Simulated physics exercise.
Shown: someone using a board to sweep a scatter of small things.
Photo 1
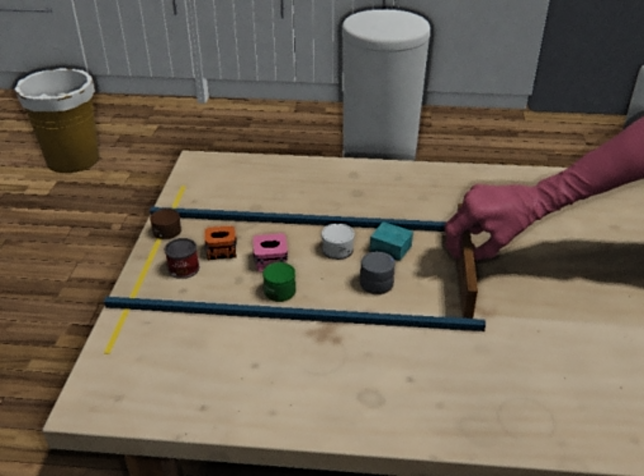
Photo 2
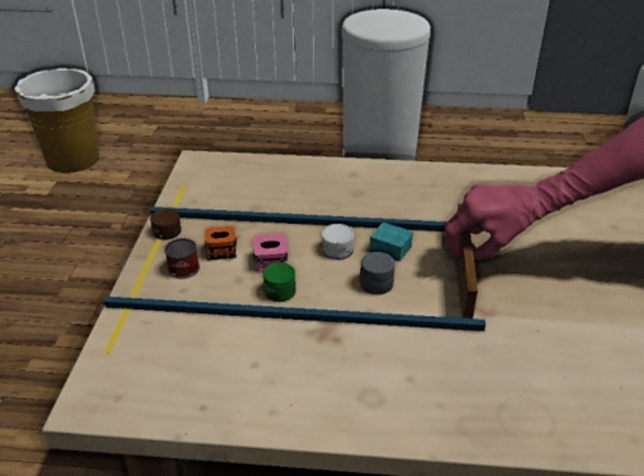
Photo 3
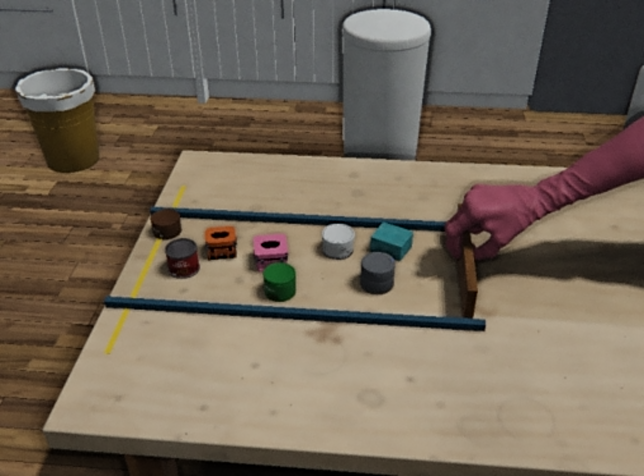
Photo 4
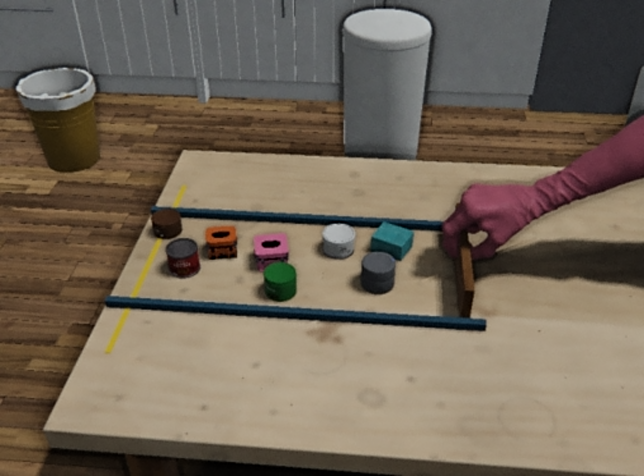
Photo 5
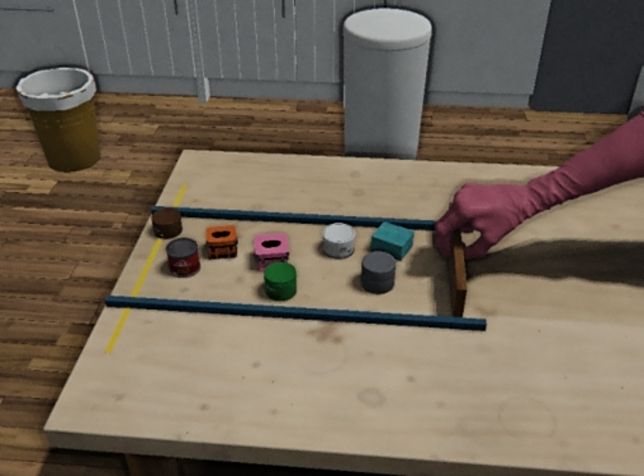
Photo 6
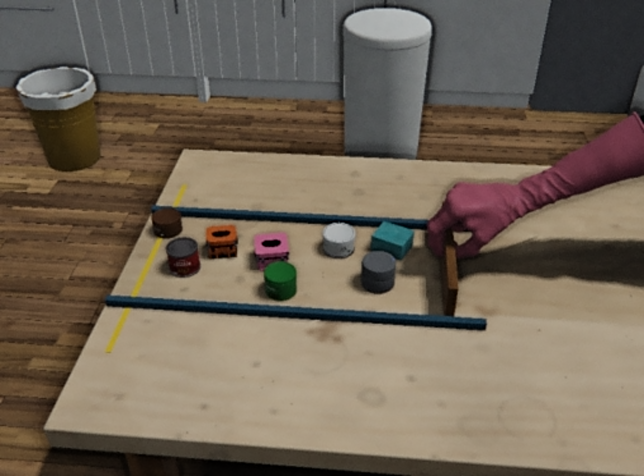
In the video, a pink-gloved hand holds a brown board upright between two blue rails on a wooden table, then slides it slightly left toward several small colourful objects, which stay still near a yellow line and between the rails.
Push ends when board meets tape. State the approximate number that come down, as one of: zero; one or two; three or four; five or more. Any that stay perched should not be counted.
The table loses five or above.
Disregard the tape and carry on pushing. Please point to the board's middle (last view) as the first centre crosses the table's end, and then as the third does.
Pixels in order: Roughly (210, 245), roughly (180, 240).
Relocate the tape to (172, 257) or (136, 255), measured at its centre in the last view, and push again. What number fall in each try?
It comes to 3, then 8.
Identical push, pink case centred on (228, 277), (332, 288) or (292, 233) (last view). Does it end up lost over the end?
Going through them in turn, the case fails to stay, then sits tight, then fails to stay.
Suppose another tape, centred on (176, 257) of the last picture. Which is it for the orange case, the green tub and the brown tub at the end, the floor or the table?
Well, the orange case plunges, the green tub sits tight, and the brown tub plunges.
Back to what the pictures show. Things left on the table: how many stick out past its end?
Answer: 3.
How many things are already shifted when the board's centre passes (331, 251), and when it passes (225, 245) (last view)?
At the first spot the count is 4, and at the second it is 8.
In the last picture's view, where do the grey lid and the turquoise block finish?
Near (130, 255) and (143, 231).
Soon after, none off yet; brown tub at rest near (167, 223); red pot at rest near (183, 257); orange case at rest near (222, 242).
After that, none off yet; brown tub at rest near (167, 223); red pot displaced a little near (170, 263); orange case displaced well along near (175, 242).
In the end, the number that fall off is five or more; gone, white pot, pink case, orange case, red pot and brown tub.
